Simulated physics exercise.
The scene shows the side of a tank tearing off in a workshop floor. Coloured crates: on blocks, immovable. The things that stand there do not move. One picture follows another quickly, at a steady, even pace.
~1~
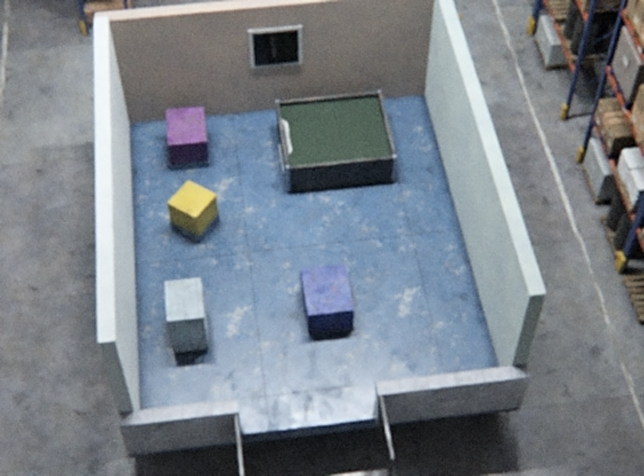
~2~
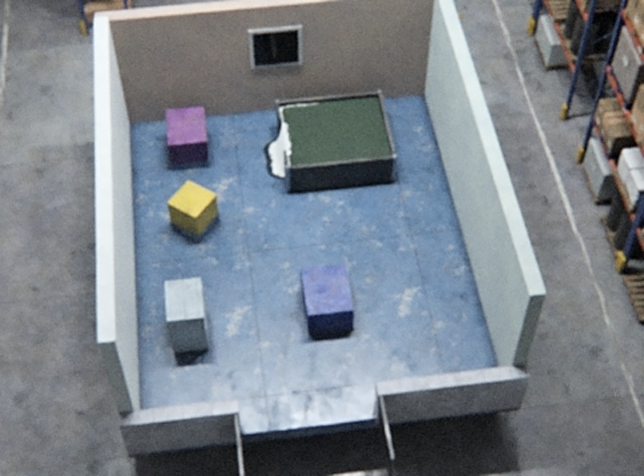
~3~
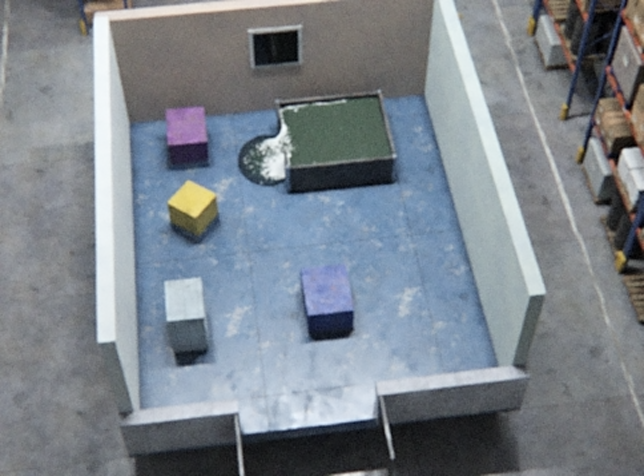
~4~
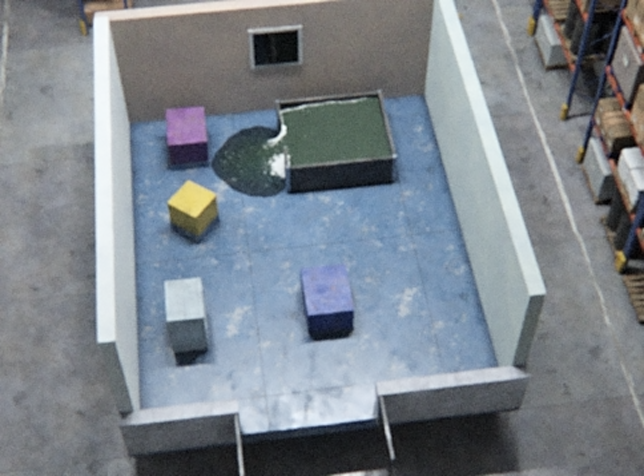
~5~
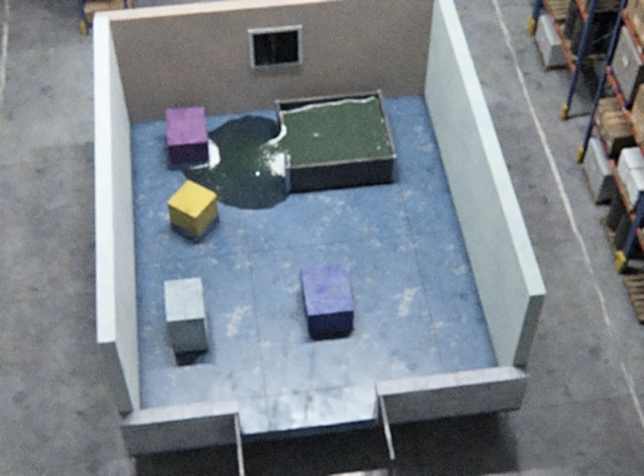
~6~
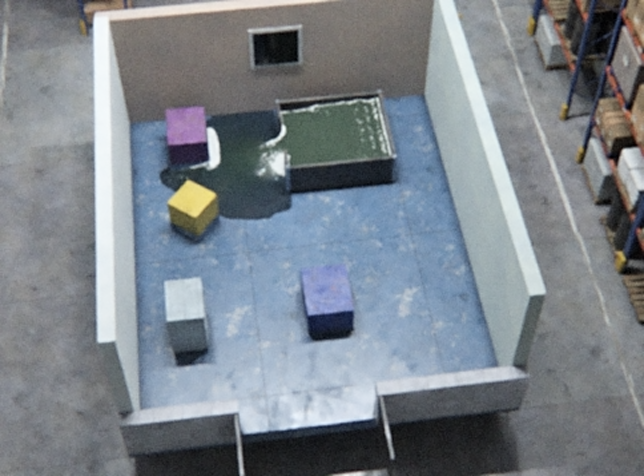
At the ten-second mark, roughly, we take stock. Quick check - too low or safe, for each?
Blue crate too low; yellow crate too low; purple crate too low.
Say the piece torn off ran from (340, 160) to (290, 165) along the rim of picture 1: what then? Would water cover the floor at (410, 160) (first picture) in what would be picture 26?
Result for the point: Spared.
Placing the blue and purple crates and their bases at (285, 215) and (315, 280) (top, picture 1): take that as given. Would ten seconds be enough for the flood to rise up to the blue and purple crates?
Blue crate: Overtopped; purple crate: Not reached.
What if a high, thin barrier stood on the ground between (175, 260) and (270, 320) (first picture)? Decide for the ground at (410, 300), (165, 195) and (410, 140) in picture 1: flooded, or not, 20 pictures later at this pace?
One by one: Spared, soaked, spared.
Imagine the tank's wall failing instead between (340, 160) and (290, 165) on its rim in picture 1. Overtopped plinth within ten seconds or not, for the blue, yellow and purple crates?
I'd expect the blue crate goes wet, the yellow crate remains untouched, and the purple crate remains untouched.
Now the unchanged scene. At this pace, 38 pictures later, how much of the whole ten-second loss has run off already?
By my reckoning, 5 %.
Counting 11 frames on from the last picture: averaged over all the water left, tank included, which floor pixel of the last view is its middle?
It is around (280, 162).
A moment on, water covers 15 % of the floor; the blue crate not reached, the yellow crate water round its plinth, the purple crate water round its plinth.
Next, water covers 25 % of the floor; the blue crate not reached, the yellow crate water round its plinth, the purple crate water round its plinth.
Then, water covers 40 % of the floor; the blue crate water round its plinth, the yellow crate water round its plinth, the purple crate water round its plinth.
Later, water covers 65 % of the floor; the blue crate water round its plinth, the yellow crate water round its plinth, the purple crate water round its plinth.
In the end, water covers 95 % of the floor; the blue crate was topped, the yellow crate was topped, the purple crate was topped.
